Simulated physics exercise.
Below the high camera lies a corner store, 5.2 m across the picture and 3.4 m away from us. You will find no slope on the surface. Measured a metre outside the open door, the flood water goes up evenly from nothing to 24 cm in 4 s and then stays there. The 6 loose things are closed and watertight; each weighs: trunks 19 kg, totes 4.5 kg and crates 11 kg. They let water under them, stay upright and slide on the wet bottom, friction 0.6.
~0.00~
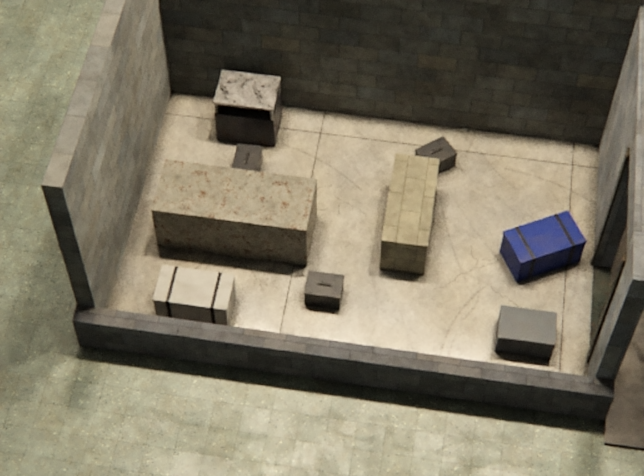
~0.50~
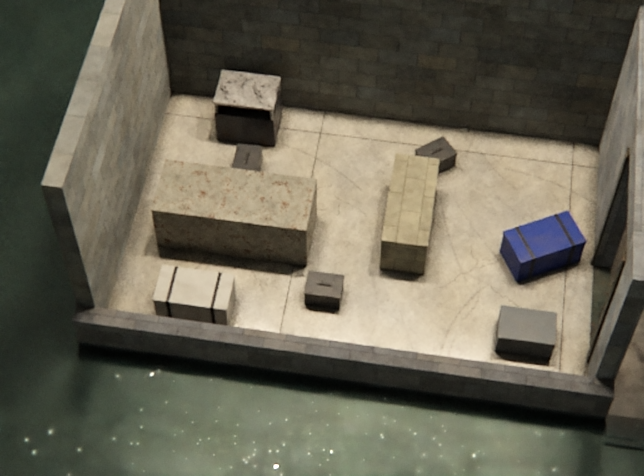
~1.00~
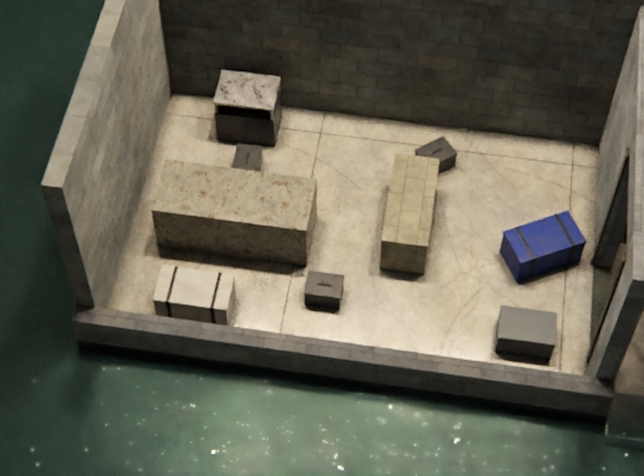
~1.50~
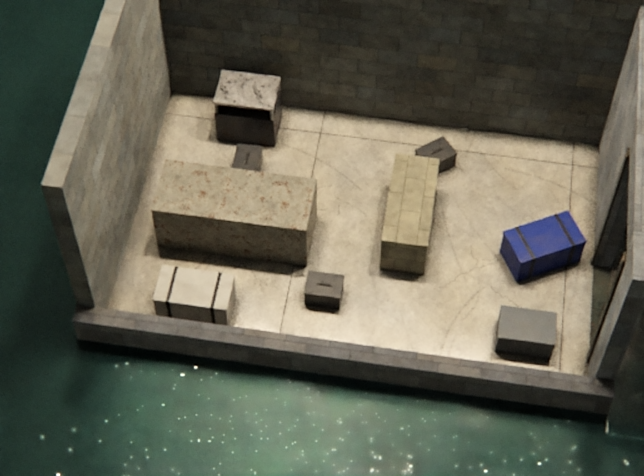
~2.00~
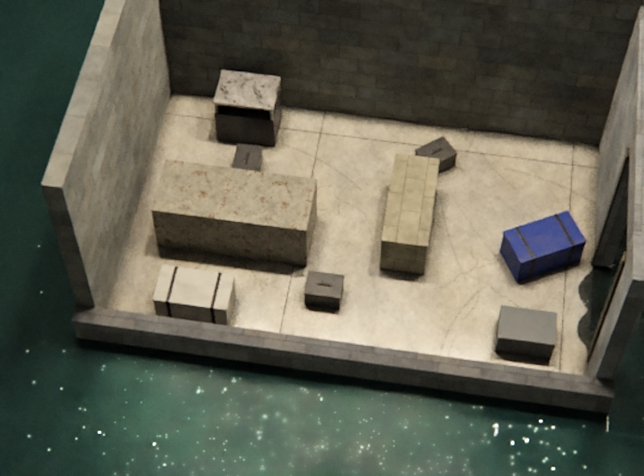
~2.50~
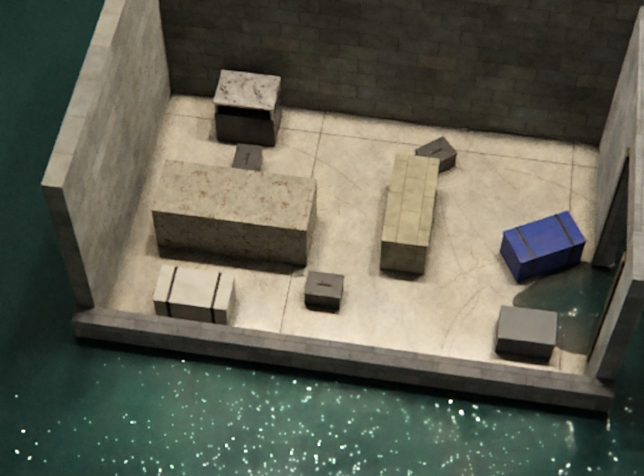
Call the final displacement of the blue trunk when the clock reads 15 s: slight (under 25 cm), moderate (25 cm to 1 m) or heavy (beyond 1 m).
Moderate.
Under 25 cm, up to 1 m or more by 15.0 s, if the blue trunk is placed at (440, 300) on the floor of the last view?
Result: It drifts a great deal.
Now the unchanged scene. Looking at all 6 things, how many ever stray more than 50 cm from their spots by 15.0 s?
The number is 5.
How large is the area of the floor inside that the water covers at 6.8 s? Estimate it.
Wet: Near 12.0 m2.
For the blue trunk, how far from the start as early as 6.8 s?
By then it has shifted roughly 60 cm.
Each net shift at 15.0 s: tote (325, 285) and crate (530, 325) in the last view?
200 cm and 250 cm respectively.
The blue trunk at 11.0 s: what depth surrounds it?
Close to 7 centimetres.
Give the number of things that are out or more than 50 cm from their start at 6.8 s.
By my reckoning, 4.
After 3.5 s the blue trunk is near (542, 232), 0.1 m from its start, aground; 0 afloat.
After 6.8 s the blue trunk is near (528, 189), 0.7 m from its start, aground; 3 afloat.
After 11.0 s the blue trunk is near (549, 163), 1.0 m from its start, afloat; 6 afloat.
After 15.0 s the blue trunk is near (518, 183), 0.7 m from its start, afloat; 6 afloat.
